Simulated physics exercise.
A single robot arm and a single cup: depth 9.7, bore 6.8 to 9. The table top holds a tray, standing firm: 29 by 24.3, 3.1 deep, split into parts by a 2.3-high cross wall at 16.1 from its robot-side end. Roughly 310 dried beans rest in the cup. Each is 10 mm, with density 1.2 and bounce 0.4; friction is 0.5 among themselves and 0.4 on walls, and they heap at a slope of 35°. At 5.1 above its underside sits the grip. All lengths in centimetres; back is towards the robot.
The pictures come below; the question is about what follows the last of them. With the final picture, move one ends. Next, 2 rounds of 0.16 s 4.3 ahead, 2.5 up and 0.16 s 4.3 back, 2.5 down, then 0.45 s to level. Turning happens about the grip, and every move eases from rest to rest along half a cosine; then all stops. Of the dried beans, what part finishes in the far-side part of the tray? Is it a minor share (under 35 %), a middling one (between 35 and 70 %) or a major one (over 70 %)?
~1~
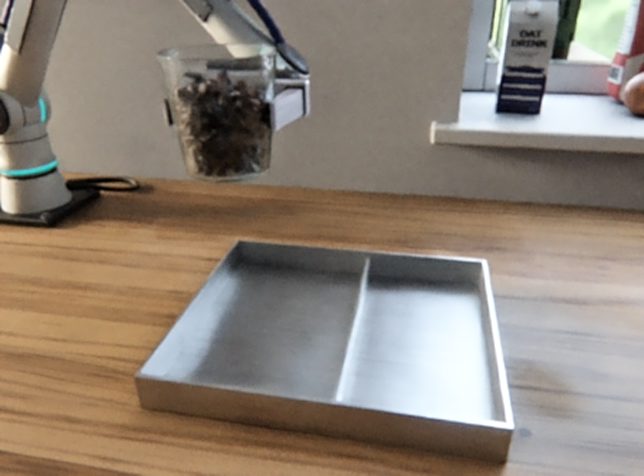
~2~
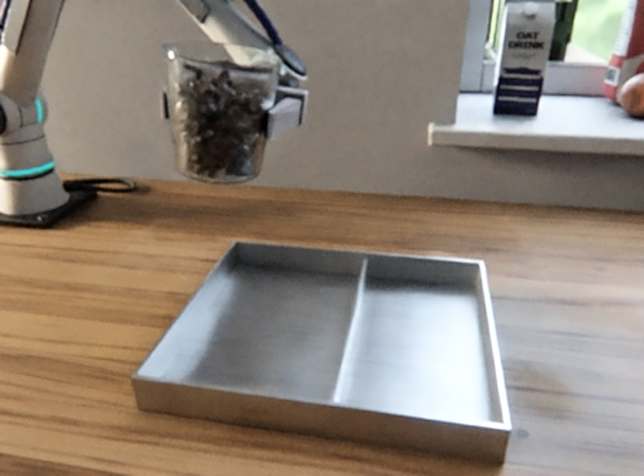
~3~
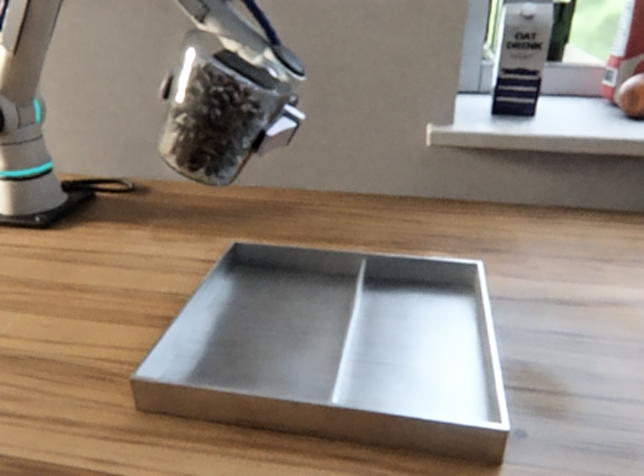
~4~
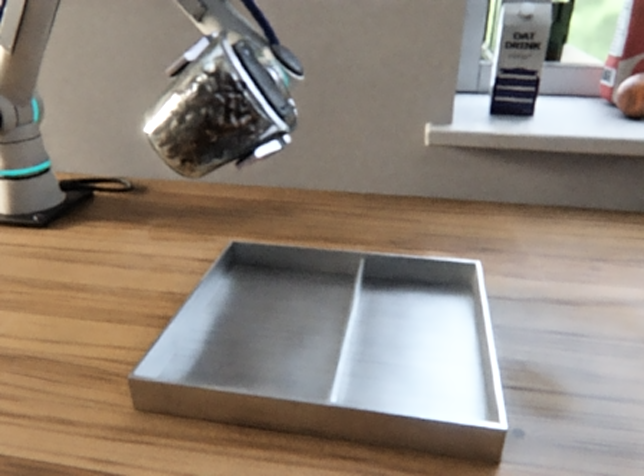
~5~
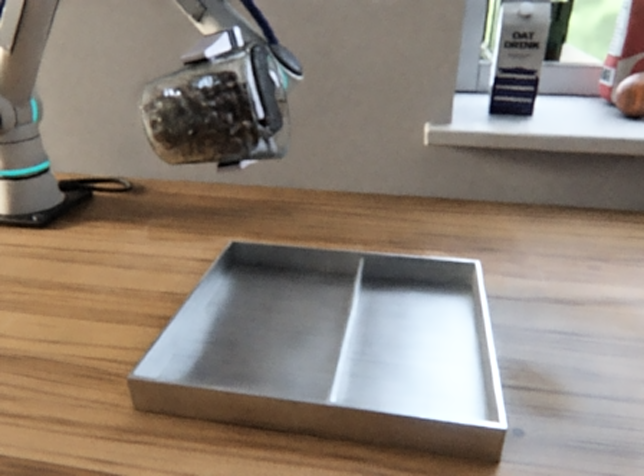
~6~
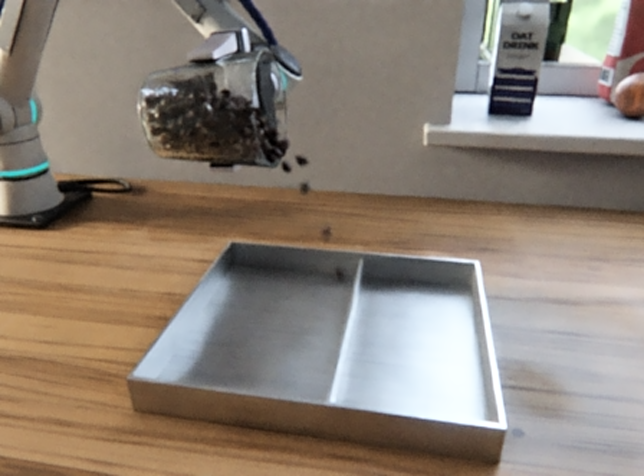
A middling share.
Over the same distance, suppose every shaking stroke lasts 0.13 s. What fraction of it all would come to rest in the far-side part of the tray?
About 75 per cent in that case.
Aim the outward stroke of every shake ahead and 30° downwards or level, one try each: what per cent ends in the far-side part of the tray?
30 and 45 %.
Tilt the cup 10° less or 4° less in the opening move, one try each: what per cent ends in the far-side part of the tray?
It would be around 30 and 40 per cent.
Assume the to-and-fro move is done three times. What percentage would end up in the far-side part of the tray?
It would come to around 60 %.
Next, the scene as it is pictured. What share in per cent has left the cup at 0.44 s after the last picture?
Share gone by then: Close to 55 %.
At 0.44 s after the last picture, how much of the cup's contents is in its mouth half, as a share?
60 %.
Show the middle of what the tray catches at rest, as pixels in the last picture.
Near pixel (371, 336).
Then, 0.44 s after the last picture, tilted 85° forward, highest piece 24 above the table; 134 in the cup, 99 in the far-side part, 66 in the robot-side part, 8 in flight or on a rim.
Then, 0.87 s after the last picture, tilted 40° forward, highest piece 24 above the table; 163 in the far-side part, 103 in the robot-side part, 41 in the cup.
Then, 1.29 s after the last picture, level, highest piece 21 above the table; 163 in the far-side part, 103 in the robot-side part, 41 in the cup.
Then, 2.34 s after the last picture, level, highest piece 21 above the table; 163 in the far-side part, 103 in the robot-side part, 41 in the cup.
Final count, 163 in the far-side part, 103 in the robot-side part, 41 in the cup. That is 53 % in the far-side part of the tray.
